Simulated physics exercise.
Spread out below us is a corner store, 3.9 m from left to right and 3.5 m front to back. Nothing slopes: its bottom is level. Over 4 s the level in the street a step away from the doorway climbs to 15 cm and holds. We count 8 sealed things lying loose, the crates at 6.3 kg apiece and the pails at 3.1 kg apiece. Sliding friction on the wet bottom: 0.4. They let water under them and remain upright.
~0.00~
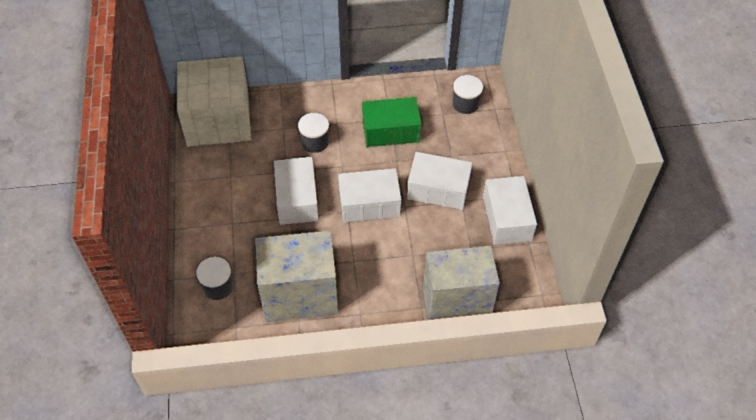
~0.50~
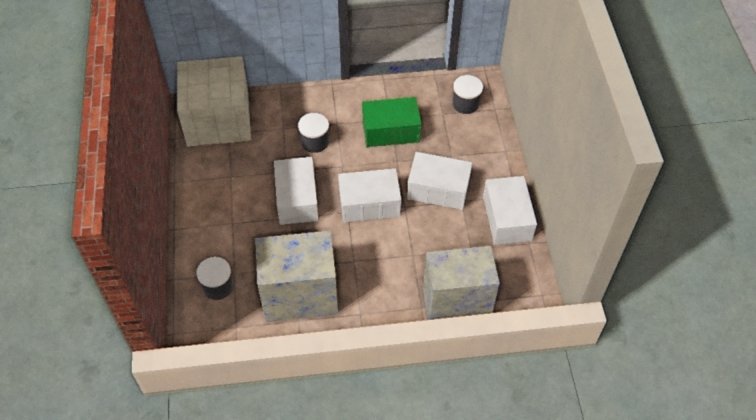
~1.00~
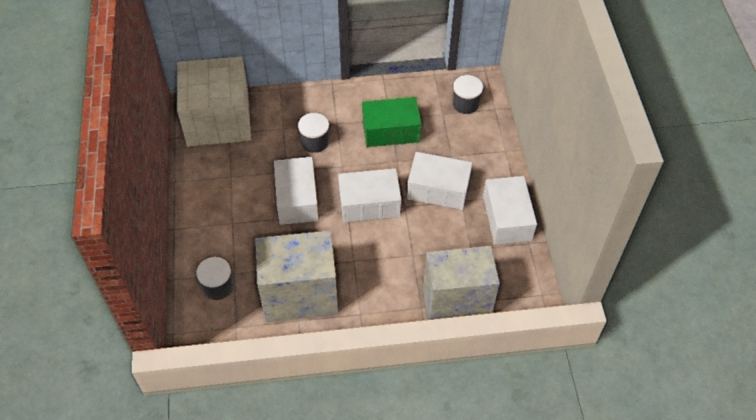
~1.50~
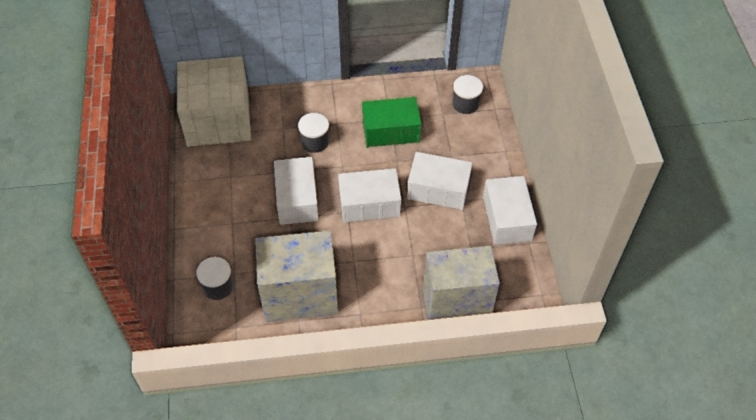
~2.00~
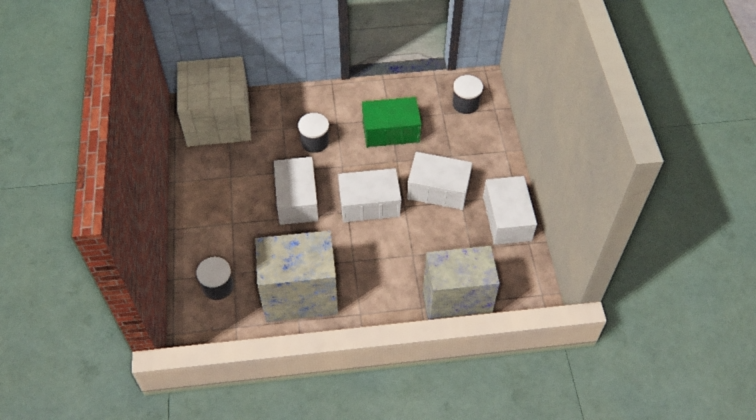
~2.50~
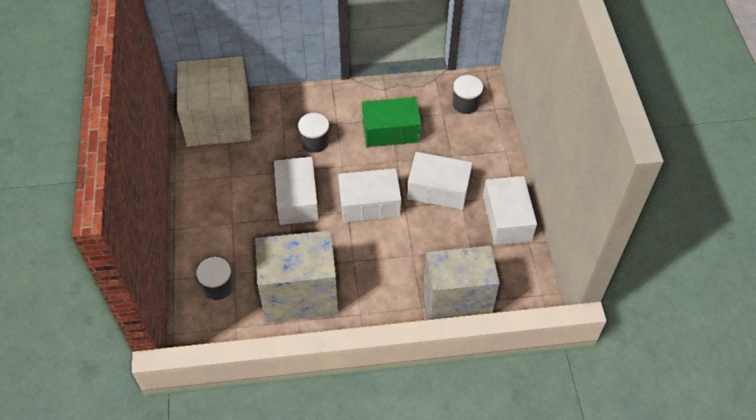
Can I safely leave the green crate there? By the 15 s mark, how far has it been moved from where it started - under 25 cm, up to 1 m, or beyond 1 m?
It has been moved beyond 1 m.
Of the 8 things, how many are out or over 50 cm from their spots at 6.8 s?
By my reckoning, 6.
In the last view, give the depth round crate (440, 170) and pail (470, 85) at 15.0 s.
About 10 and 11 cm.
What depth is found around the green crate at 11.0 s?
Close to 5 centimetres.
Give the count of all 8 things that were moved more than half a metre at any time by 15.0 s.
By my tally, 8.
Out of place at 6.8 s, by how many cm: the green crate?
Shift by then: About 150 cm.
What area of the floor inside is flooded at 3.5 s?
Wet: Near 1.0 m2.
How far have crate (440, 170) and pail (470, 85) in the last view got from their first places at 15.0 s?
First 250 cm, then 200 cm.
After 3.5 s the green crate is near (392, 122), 0.1 m from its start, aground; 0 afloat.
After 6.8 s the green crate is near (371, 229), 1.5 m from its start, afloat; 5 afloat.
After 11.0 s the green crate is near (238, 199), 1.9 m from its start, afloat; 7 afloat.
After 15.0 s the green crate is near (235, 159), 1.8 m from its start, afloat; 8 afloat.
